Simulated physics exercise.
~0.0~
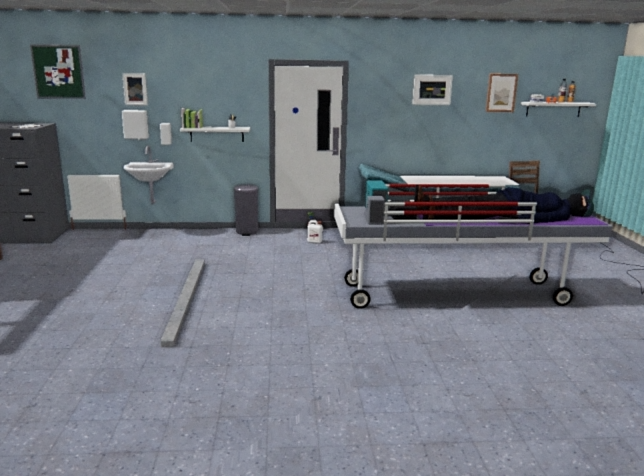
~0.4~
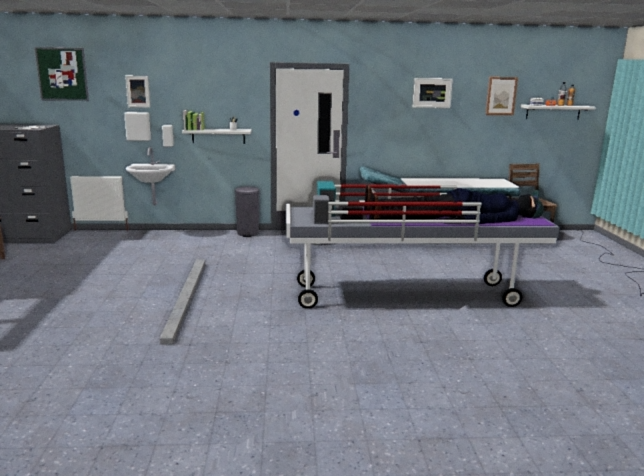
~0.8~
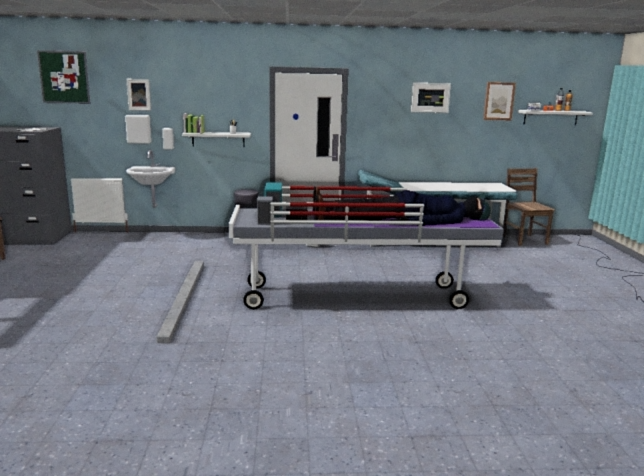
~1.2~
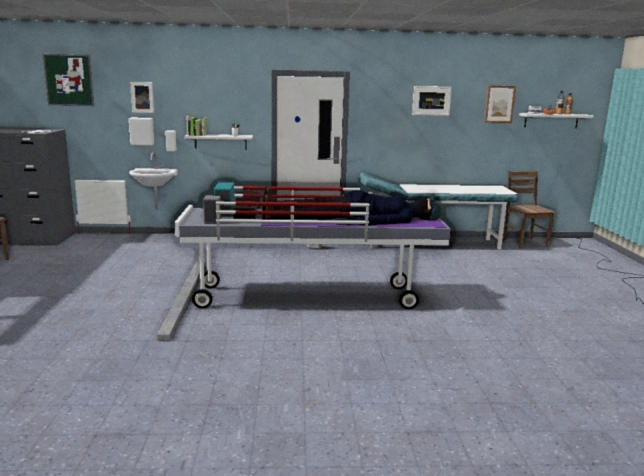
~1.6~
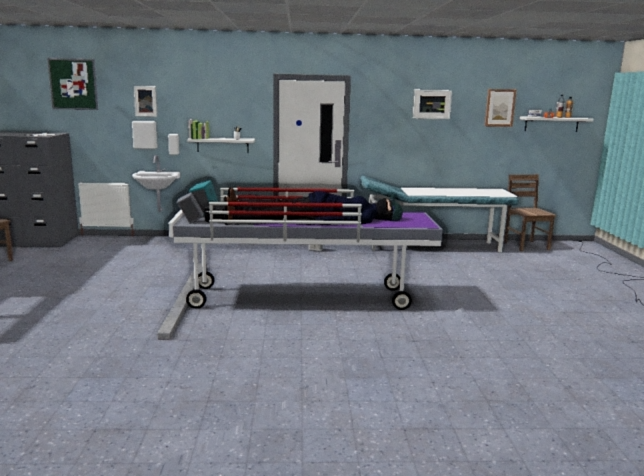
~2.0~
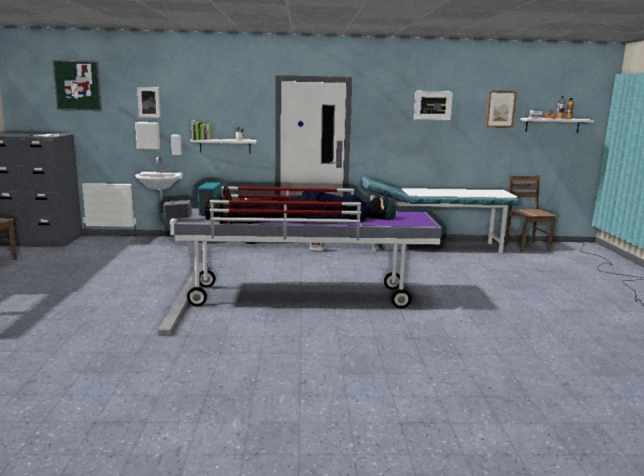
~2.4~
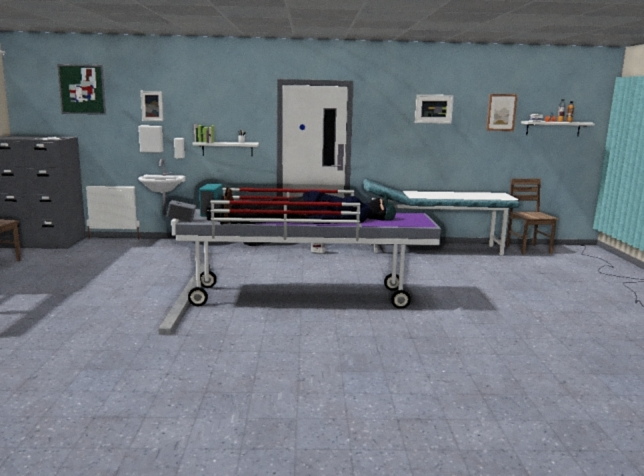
At first, a wheeled stretcher carrying a person lying down, a teal monitor, a grey pump and a black case rolls left across a clinic room, past a door and a padded couch. It keeps moving steadily toward a low sill on the floor, with its load upright behind red and white rails. The stretcher then stops abruptly at the sill. The grey pump tips over toward the left end and comes to rest on its side, while the monitor tilts briefly and settles upright. In the end, everything remains aboard the motionless stretcher.
